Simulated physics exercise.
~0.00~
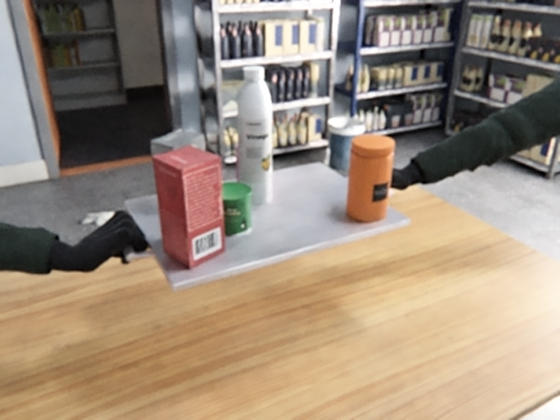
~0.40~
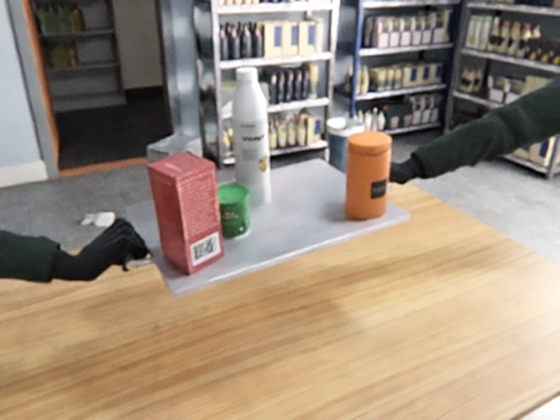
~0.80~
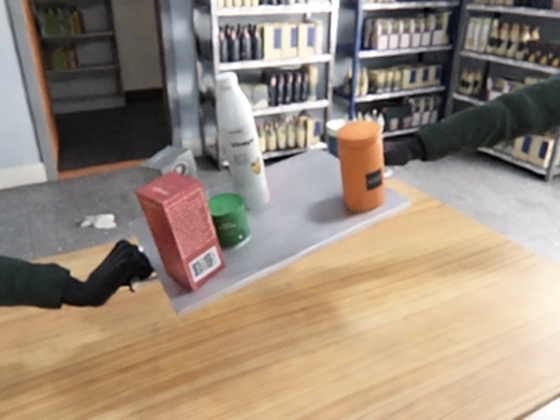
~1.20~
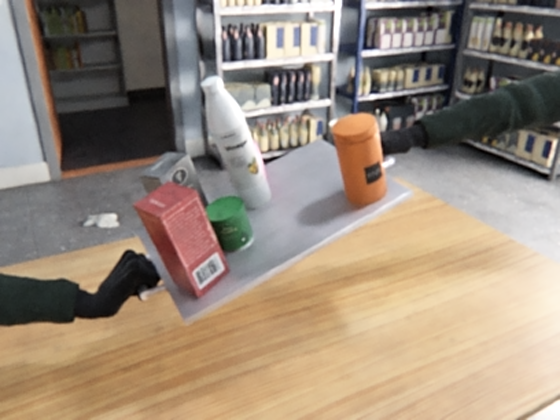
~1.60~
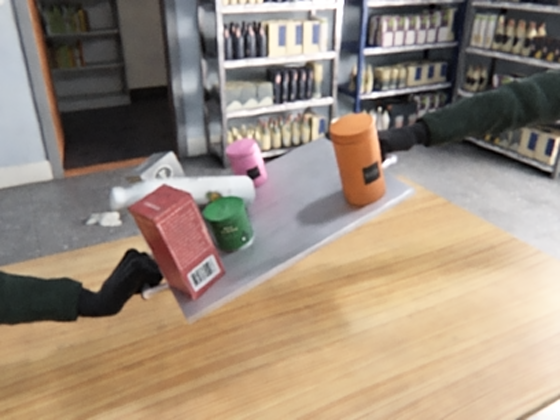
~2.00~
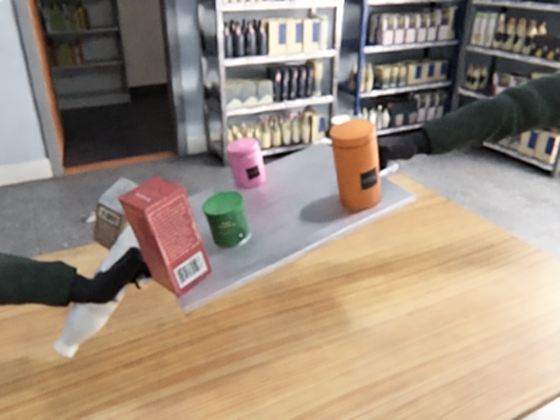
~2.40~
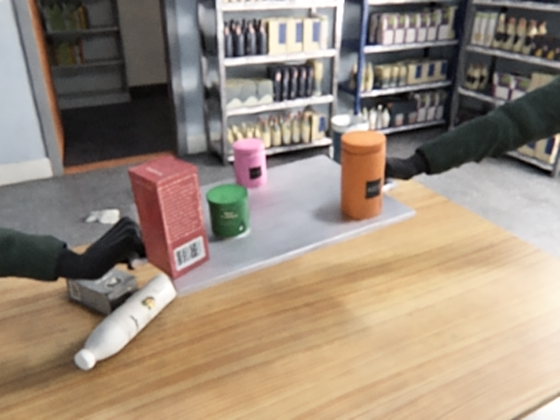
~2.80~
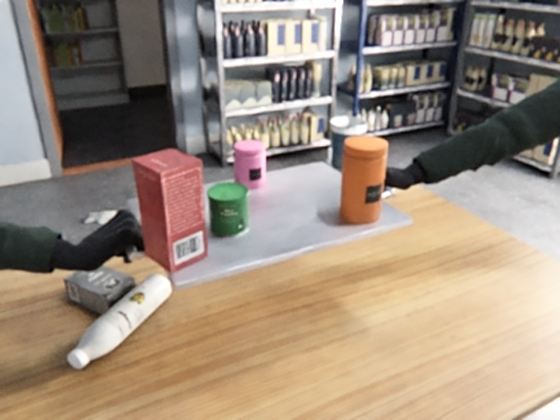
At the start, two black-gloved hands hold a flat grey tray level above a wooden table, with a white bottle, a red carton, a green tin and an orange jar standing on it. The tray tips down towards the left, and the white bottle and a grey carton behind the red one begin to lean. The bottle topples onto its side, revealing a pink jar behind it. Bottle and grey carton then drop off the left edge onto the table. The tray levels out, still carrying the red carton, green tin, pink jar and orange jar, while the fallen pair lie beside it.
